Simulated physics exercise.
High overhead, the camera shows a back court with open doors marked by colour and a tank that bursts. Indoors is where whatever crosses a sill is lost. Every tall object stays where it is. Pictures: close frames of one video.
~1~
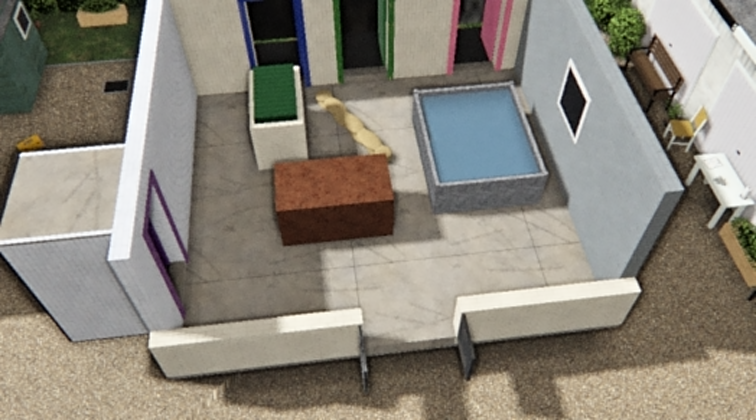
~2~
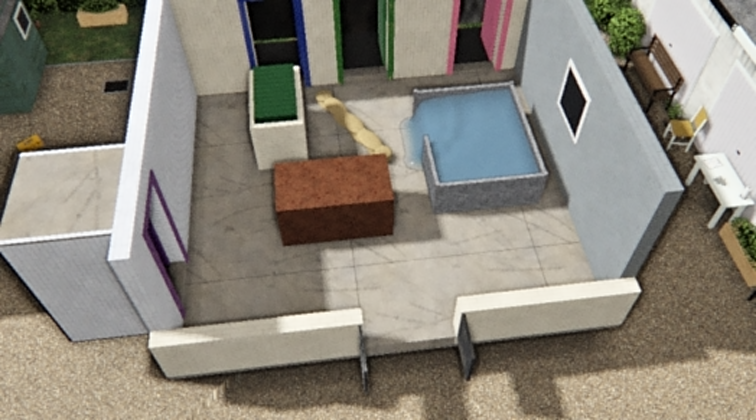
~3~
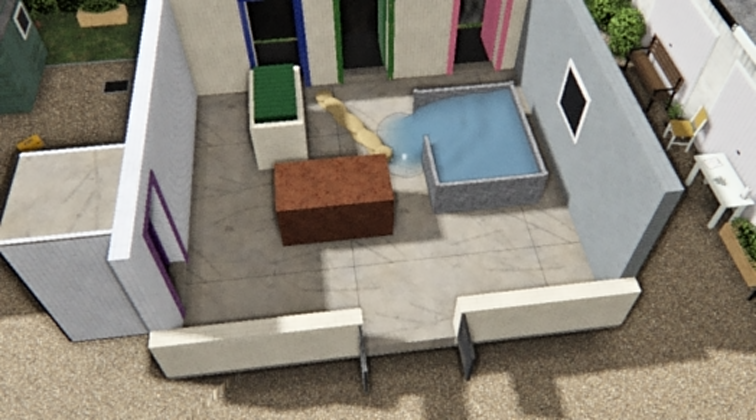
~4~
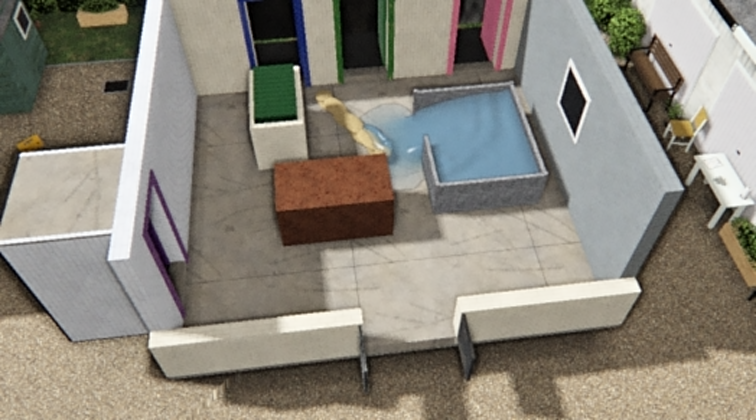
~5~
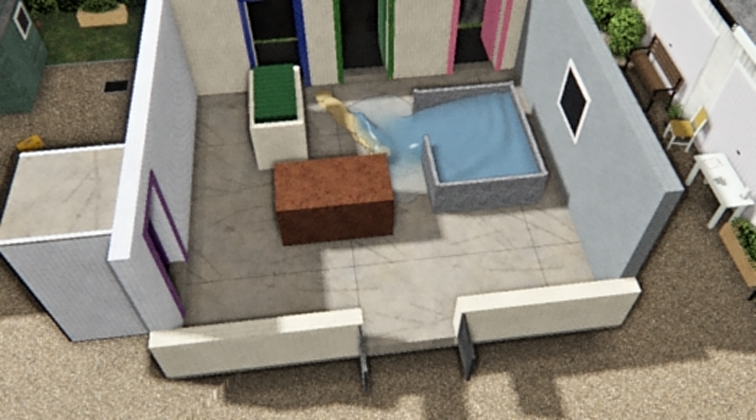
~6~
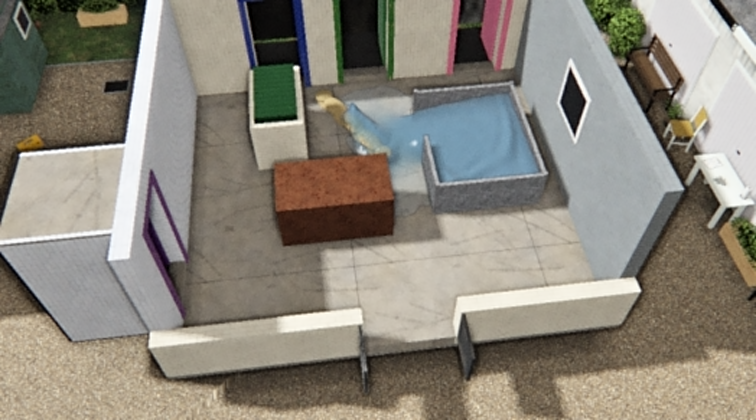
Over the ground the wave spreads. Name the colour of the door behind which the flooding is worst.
Green.
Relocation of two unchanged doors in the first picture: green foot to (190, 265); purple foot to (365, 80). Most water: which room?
Result: The purple one.
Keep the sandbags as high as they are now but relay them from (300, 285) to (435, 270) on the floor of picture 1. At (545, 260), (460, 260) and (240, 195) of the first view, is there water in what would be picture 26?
Point by point: Unflooded, unflooded, waterlogged.
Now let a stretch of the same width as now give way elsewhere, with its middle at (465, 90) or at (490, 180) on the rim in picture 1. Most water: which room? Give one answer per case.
The pink one, then the pink door.
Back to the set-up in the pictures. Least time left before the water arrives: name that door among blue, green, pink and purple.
Pick: The green one.
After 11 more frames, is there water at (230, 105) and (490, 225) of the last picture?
Well, the first spot ends up submerged, and the second not wet.
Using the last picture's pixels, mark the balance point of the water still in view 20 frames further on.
About (381, 150) in the last view.
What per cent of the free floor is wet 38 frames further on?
That's roughly 80 per cent.
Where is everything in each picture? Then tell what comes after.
In the first frame, still water in the tank at (476, 134).
In the second frame, water pours out at (421, 135) and has run to (416, 167).
In the third frame, water pours out at (421, 135) and has run to a hidden place.
In the fourth frame, water pours out at (421, 136) and has run to a hidden place.
In the fifth frame, water pours out at (421, 136) and has run to a hidden place.
In the sixth frame, water pours out at (421, 135) and has run to a hidden place.
A moment on, water covers 25 % of the floor; blue door wet at the sill, nothing in, green door some in, pink door not reached, purple door not reached.
Next, water covers 40 % of the floor; blue door a trickle in, green door a lot in, pink door not reached, purple door not reached.
Then, water covers 60 % of the floor; blue door some in, green door a lot in, pink door wet at the sill, nothing in, purple door wet at the sill, nothing in.
Later, water covers 80 % of the floor; blue door some in, green door a lot in, pink door wet at the sill, nothing in, purple door wet at the sill, nothing in.
In the end, water covers 95 % of the floor; blue door some in, green door a lot in, pink door some in, purple door wet at the sill, nothing in; the green door has let in the most.
